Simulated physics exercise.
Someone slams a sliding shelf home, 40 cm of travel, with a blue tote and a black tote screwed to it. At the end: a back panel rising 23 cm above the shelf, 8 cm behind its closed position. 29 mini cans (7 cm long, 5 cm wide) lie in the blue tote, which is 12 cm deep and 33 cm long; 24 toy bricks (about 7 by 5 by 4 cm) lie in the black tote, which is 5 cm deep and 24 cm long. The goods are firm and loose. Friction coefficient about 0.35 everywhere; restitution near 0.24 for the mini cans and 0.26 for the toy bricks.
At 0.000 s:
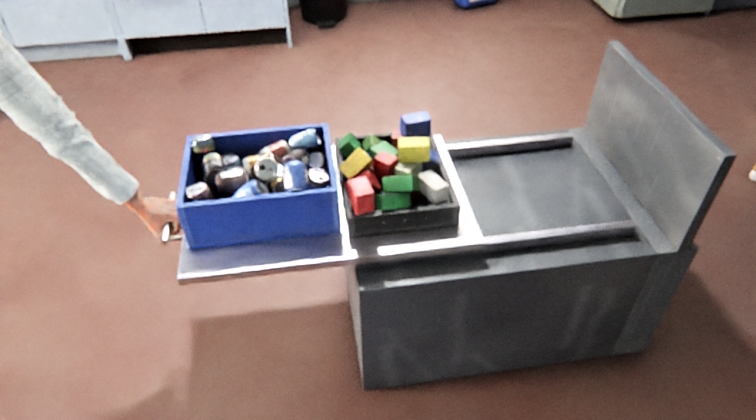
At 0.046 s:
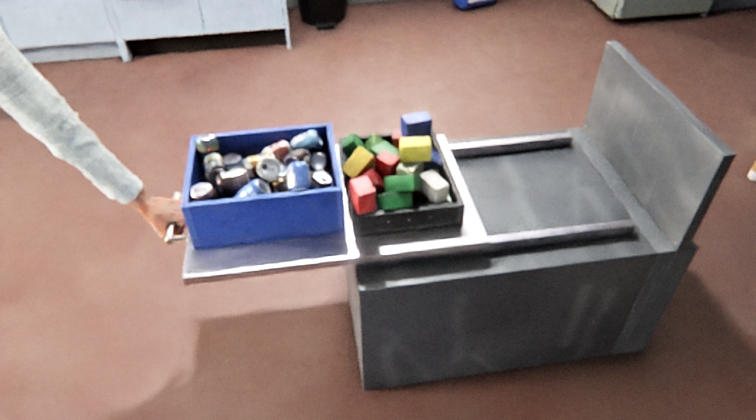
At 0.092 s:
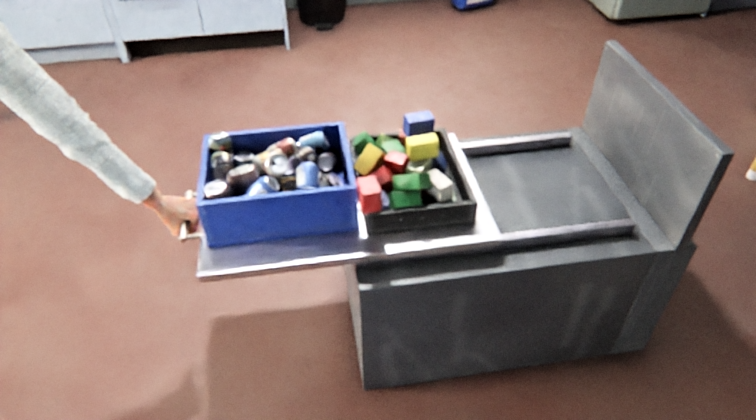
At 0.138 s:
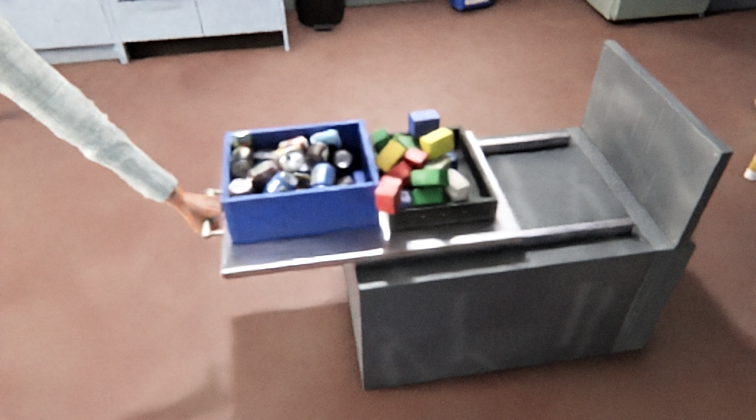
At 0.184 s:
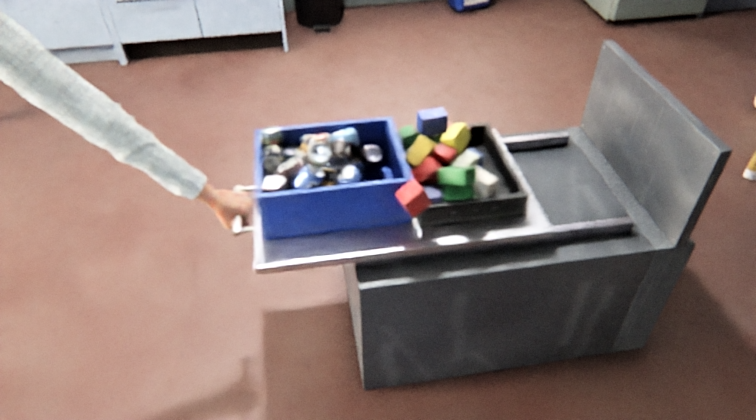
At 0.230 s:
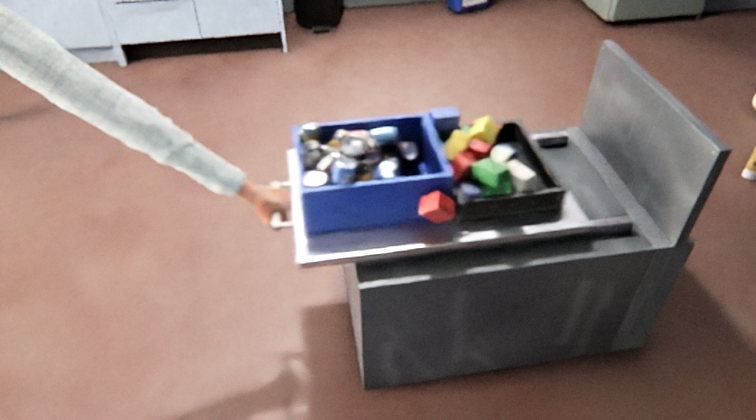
The clip opens on a hand at the left holding the end of a metal shelf that carries a blue tote of mini cans and a black tote of colourful toy bricks. The arm pushes the shelf rightward toward the grey back panel, gathering speed, and a red brick tumbles out of the black tote beside the blue one.
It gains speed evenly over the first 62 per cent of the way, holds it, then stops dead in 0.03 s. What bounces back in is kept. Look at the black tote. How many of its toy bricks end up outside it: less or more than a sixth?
It sheds more than a sixth of them.
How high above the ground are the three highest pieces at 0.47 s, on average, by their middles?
About 70 cm.
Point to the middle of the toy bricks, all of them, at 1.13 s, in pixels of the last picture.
At about (567, 165).
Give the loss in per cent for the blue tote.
About: Blue tote 5 per cent.
After 0.27 s, the shelf hits its stop.
After 0.35 s, 0 of 29 out of the blue tote and 1 of 24 out of the black tote.
After 0.47 s, 1 of 29 out of the blue tote and 5 of 24 out of the black tote.
After 0.69 s, 1 of 29 out of the blue tote and 8 of 24 out of the black tote.
Outcome (at 1.13 s), 2 of 29 out of the blue tote and 8 of 24 out of the black tote. Asked share, 8 of 24, 33 per cent.
